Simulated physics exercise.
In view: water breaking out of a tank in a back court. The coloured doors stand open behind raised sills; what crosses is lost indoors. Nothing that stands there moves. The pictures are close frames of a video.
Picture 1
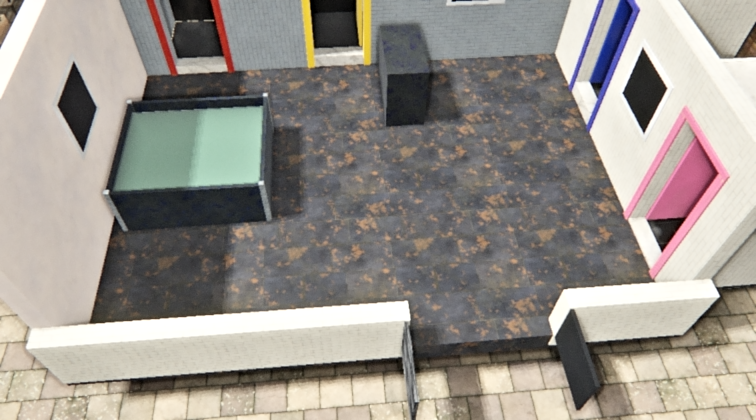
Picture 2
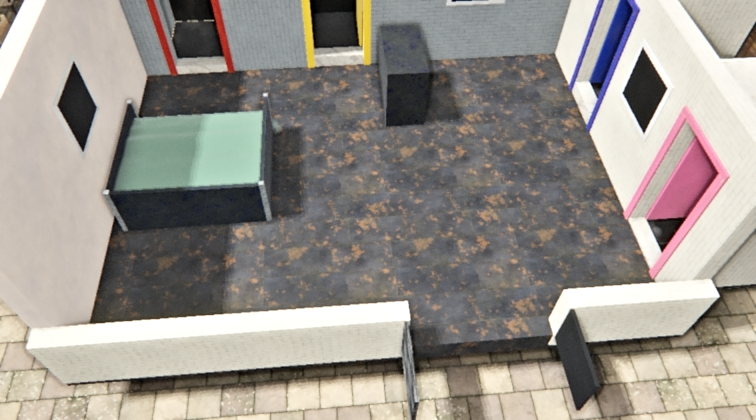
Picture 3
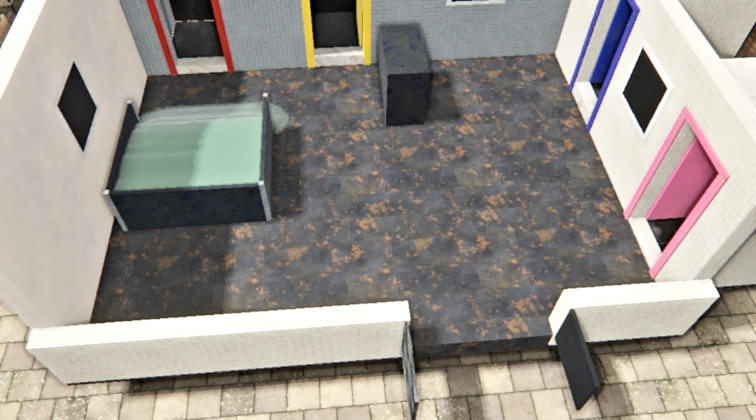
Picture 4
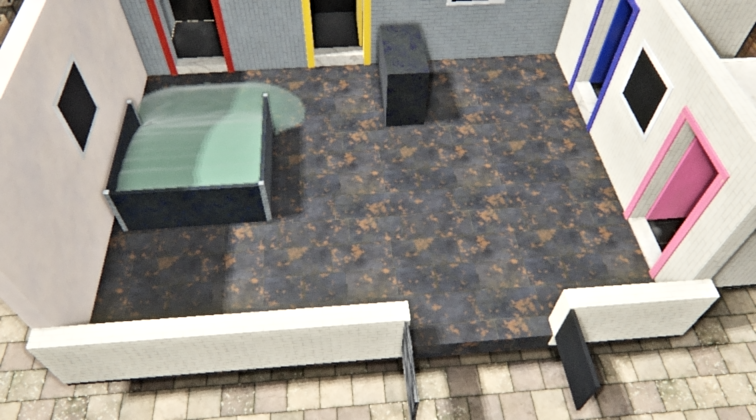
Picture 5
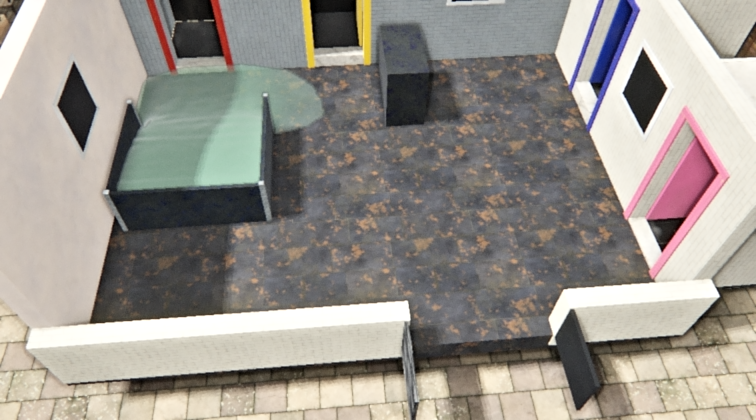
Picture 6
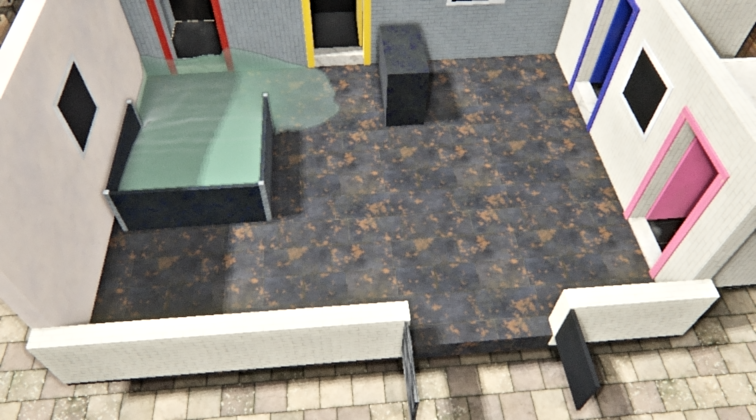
Pale green water pouring out of a tank's open far side and spreading across a dark courtyard floor near red and yellow doorways.
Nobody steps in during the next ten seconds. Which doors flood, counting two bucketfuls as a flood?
The pink door holds within the limit; the red door floods; the yellow door holds within the limit; the blue door holds within the limit.
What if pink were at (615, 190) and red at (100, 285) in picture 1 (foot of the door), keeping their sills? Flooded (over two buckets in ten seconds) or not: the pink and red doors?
One by one: The pink one keeps below it; the red one takes less.
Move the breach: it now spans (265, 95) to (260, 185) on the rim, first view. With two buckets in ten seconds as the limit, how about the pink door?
Pink door passes that mark.
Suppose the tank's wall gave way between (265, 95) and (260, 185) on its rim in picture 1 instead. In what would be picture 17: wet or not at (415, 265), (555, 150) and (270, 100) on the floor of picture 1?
In turn: Flooded, covered, no water.
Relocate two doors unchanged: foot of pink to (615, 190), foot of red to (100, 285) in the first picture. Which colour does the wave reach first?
First comes the yellow door.
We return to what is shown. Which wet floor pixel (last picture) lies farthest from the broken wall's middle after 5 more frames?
At about (396, 68).
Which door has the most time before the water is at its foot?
I say the pink one.
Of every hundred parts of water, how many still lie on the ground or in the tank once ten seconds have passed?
I make it 76 per cent.
A moment on, water covers 15 % of the floor; the pink door not reached, the red door far over two buckets in, the yellow door wet at the sill, nothing in, the blue door not reached.
Next, water covers 20 % of the floor; the pink door not reached, the red door far over two buckets in, the yellow door wet at the sill, nothing in, the blue door not reached.
Then, water covers 45 % of the floor; the pink door not reached, the red door far over two buckets in, the yellow door wet at the sill, nothing in, the blue door wet at the sill, nothing in.
Later, water covers 85 % of the floor; the pink door wet at the sill, nothing in, the red door far over two buckets in, the yellow door wet at the sill, nothing in, the blue door wet at the sill, nothing in.
In the end, water covers 95 % of the floor; the pink door wet at the sill, nothing in, the red door far over two buckets in, the yellow door wet at the sill, nothing in, the blue door wet at the sill, nothing in.
